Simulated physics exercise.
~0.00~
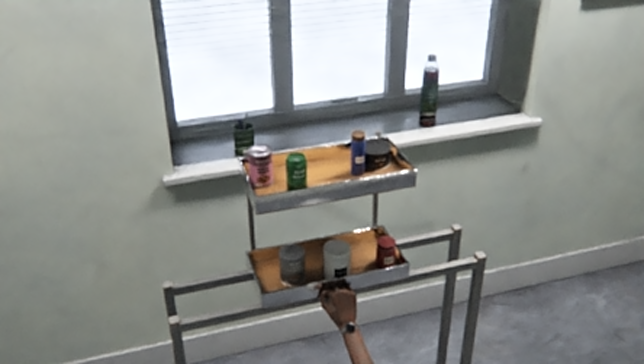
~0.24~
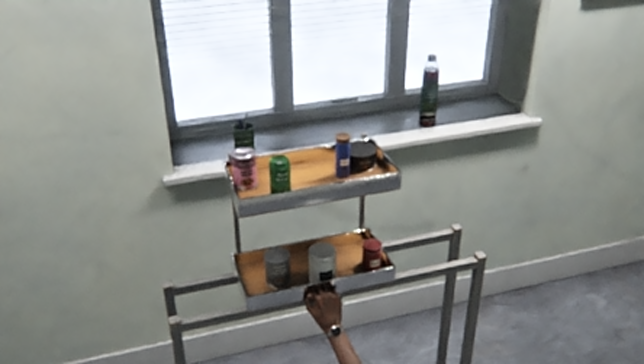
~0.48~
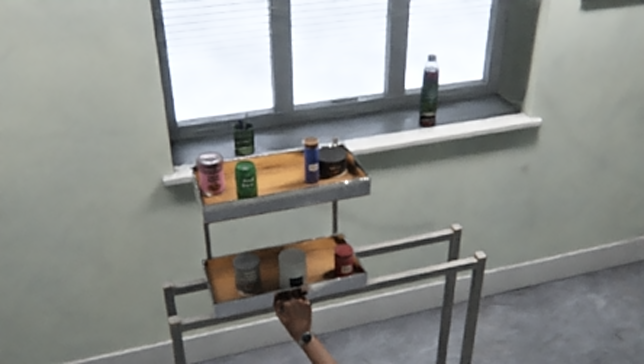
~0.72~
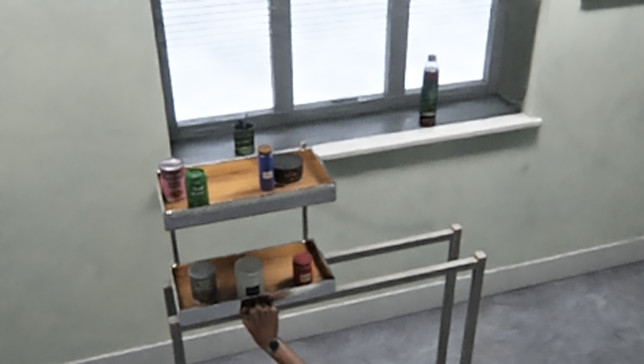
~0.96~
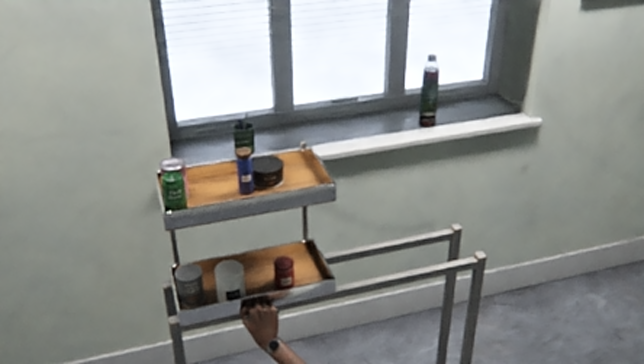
To begin with, a two-level tray holding tins, cans and jars sits over a metal rail frame beneath a window, with a hand at the front of its lower level. The tray slides left along the rails, the hand moving with it, and the items ride along upright. It reaches the left end of the frame and stops there. The black tub, blue shaker and green can then shift left on the upper level, while the jars and grey tin shift left below. At the end these stand in their new spots, and the pink tin is no longer in view.
